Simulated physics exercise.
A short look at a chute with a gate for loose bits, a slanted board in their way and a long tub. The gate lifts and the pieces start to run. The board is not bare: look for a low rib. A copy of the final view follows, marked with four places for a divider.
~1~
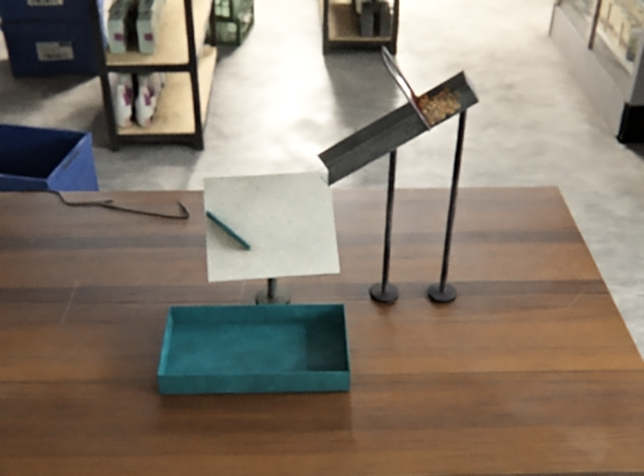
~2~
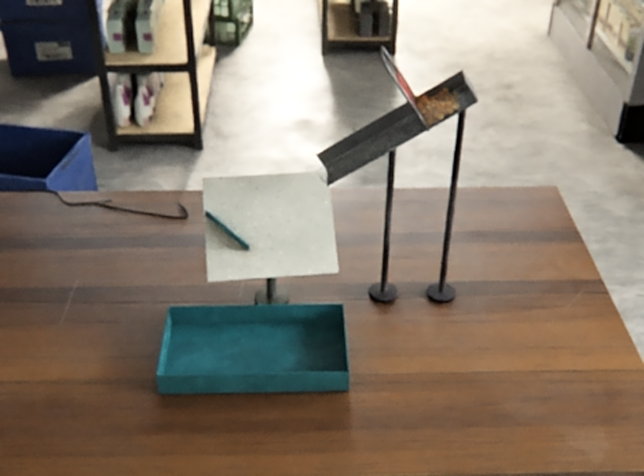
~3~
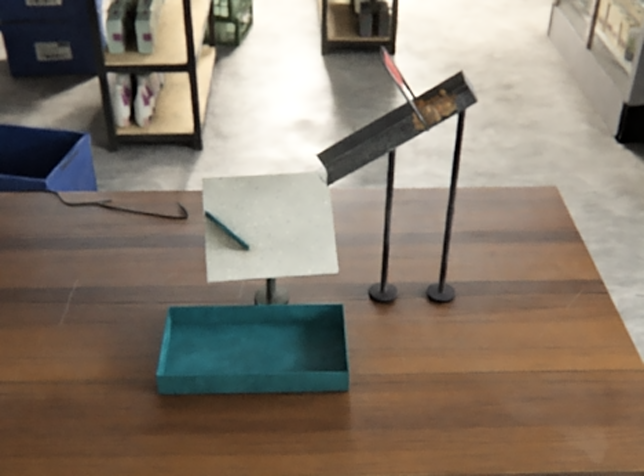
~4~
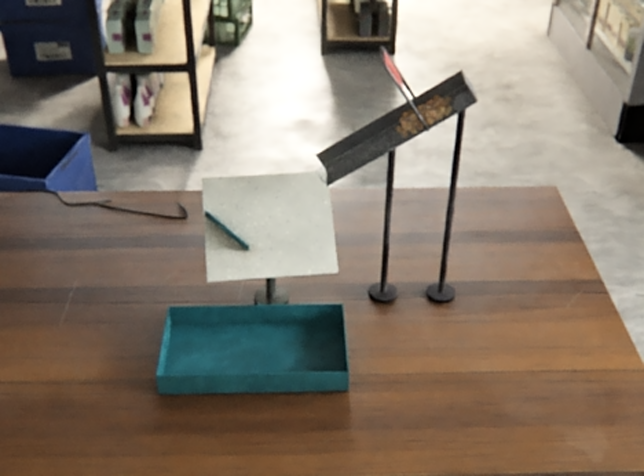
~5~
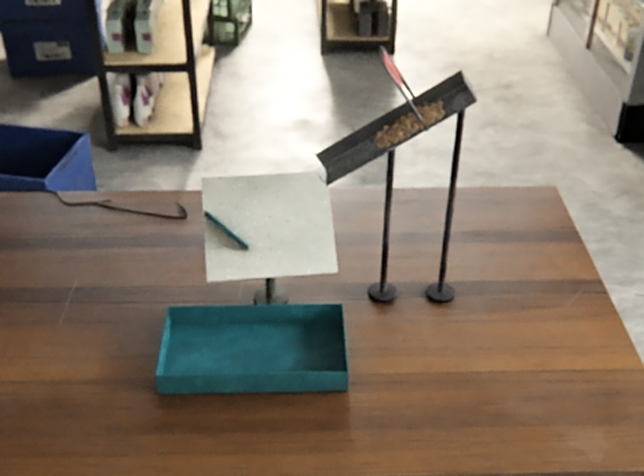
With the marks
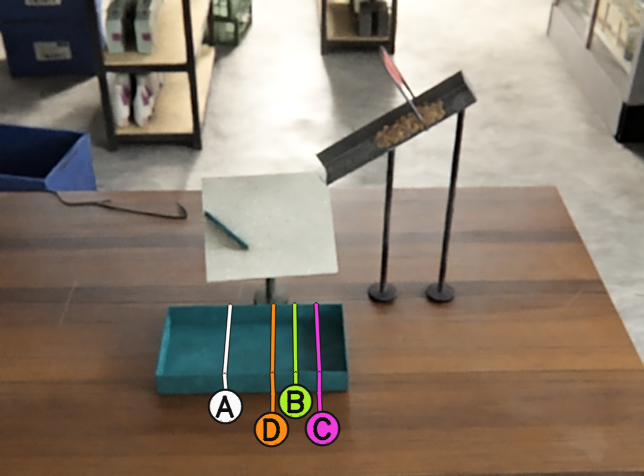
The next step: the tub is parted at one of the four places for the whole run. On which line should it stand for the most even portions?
I would pick line D.
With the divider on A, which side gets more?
More lands on the right.
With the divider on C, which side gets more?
More lands on the left.
On the marked copy, line A crosses the front rim at (224, 374); line B crosses the front rim at (295, 372); line C crosses the front rim at (319, 372); line D crosses the front rim at (272, 373).
If A is chosen, of what is caught, a stray few on the left of the divider, nearly all on the right.
If B is chosen, of what is caught, nearly all on the left of the divider, a small part on the right.
If C is chosen, of what is caught, nearly all on the left of the divider, a stray few on the right.
If D is chosen, of what is caught, about half on the left of the divider, about half on the right.
